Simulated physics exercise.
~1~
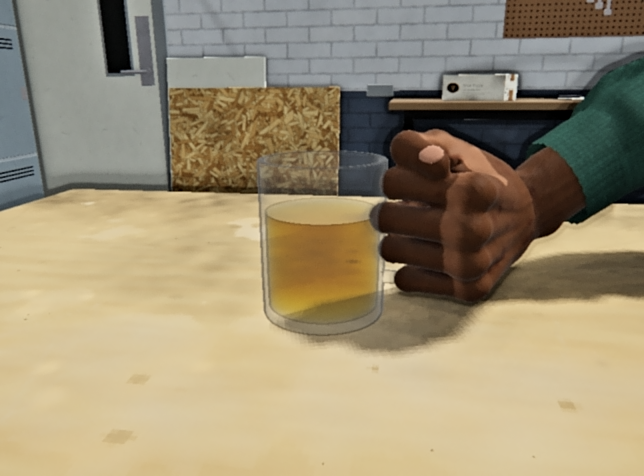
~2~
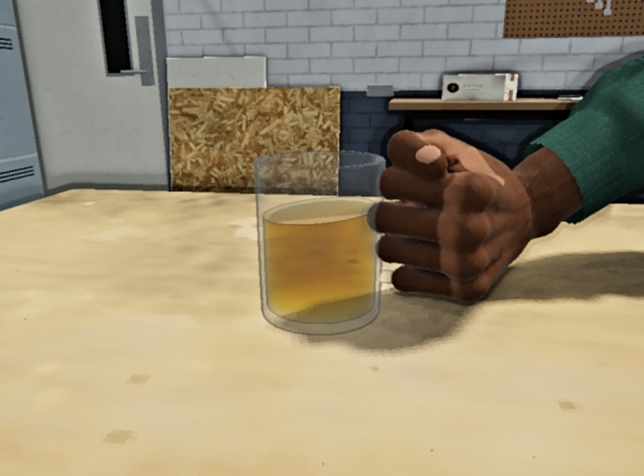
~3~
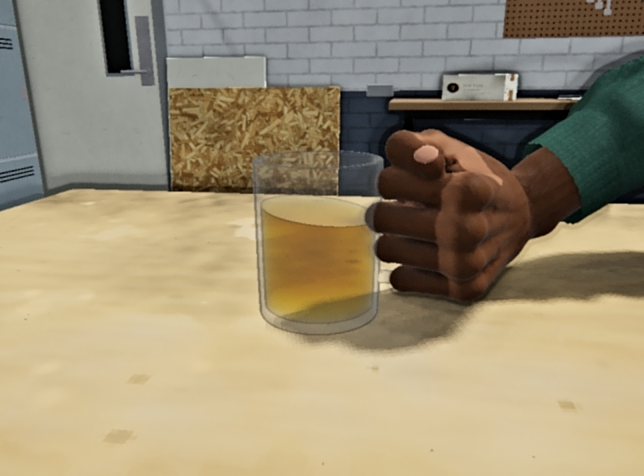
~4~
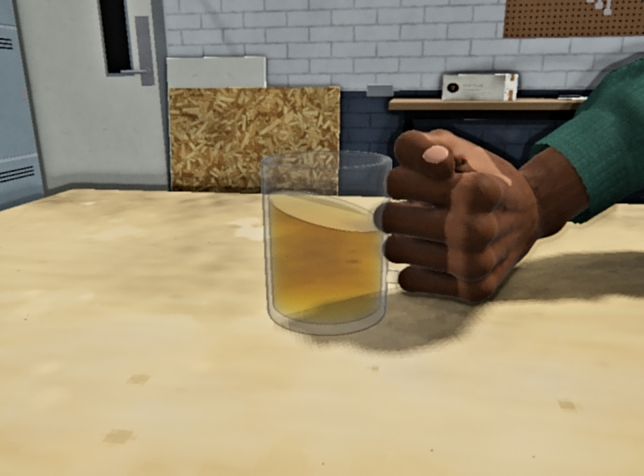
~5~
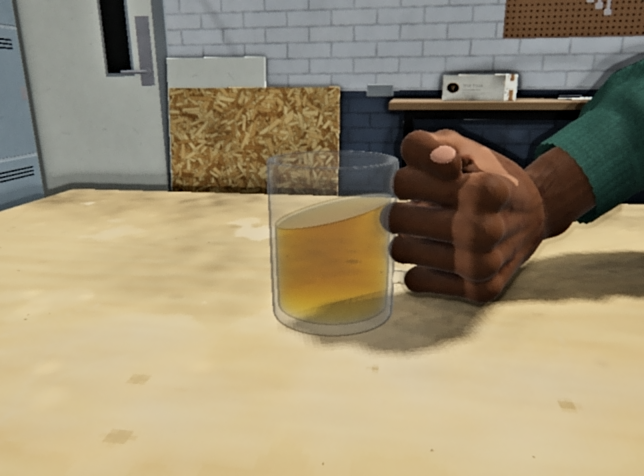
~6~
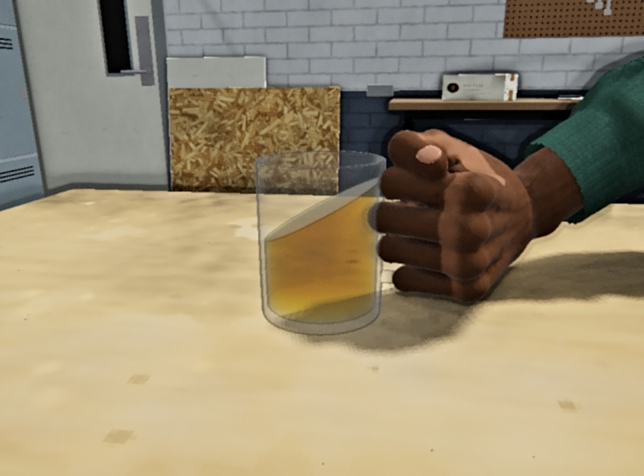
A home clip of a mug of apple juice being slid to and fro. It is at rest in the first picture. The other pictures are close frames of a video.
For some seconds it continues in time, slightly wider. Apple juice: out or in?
Out.
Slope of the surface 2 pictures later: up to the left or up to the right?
On the left-hand edge, I'd say.
Next, the highest wave so far goes over the rim.
Finally, the highest wave so far goes over the rim; some is on the top.
